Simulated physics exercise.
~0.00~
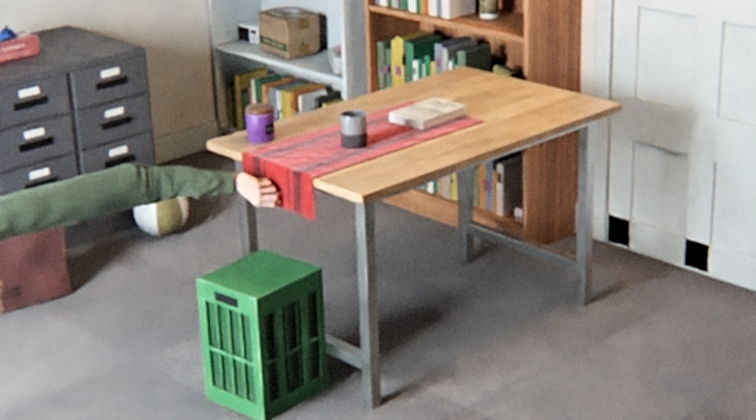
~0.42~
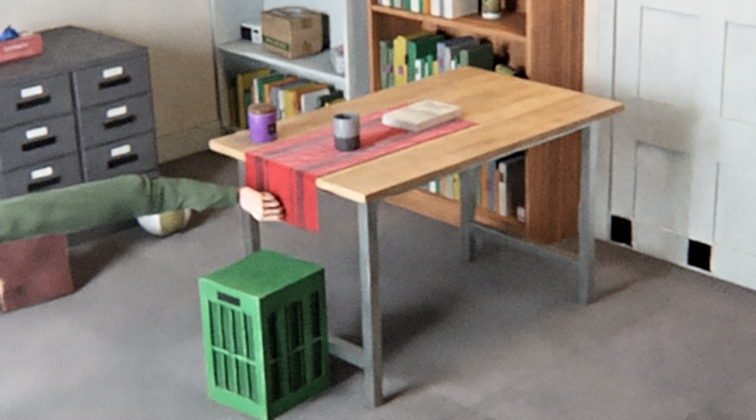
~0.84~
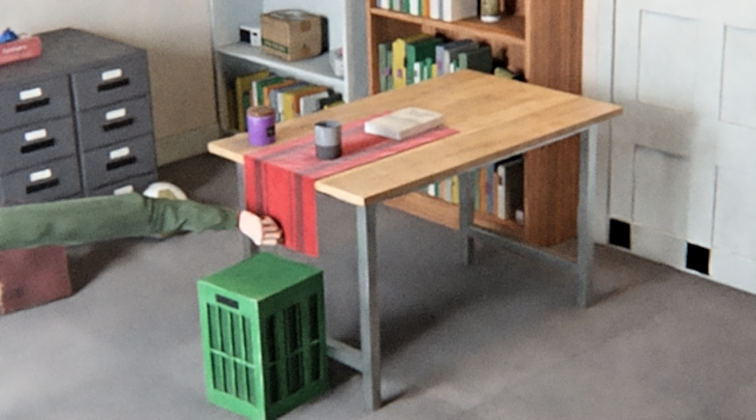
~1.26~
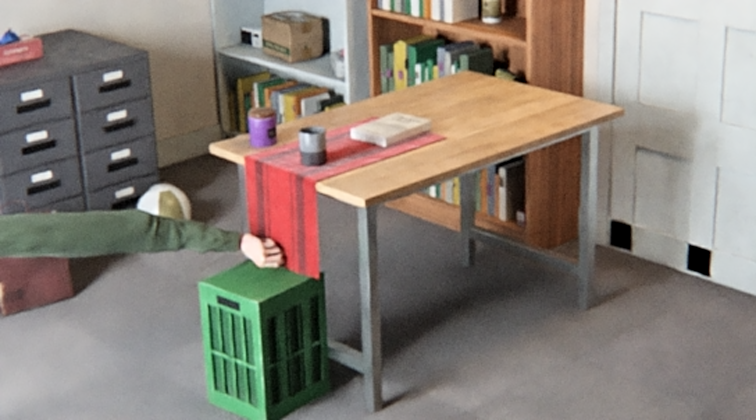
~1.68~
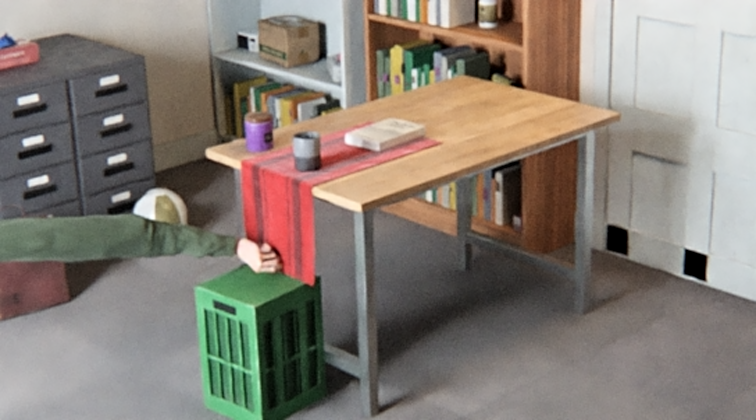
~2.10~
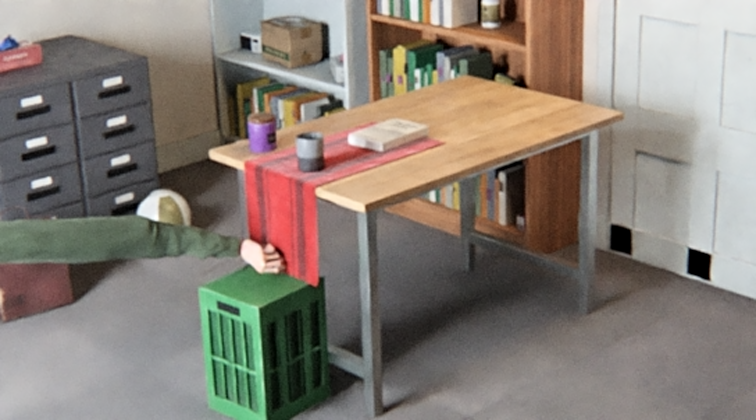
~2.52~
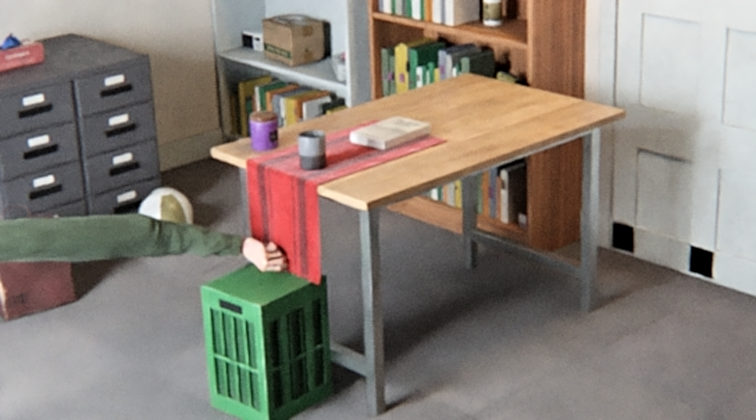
On a wooden desk, a hand slowly pulled a red tablecloth down toward a green crate, carrying the grey mug and white book left while the purple jar stayed put, then held the hem at the crate with everything still on top.
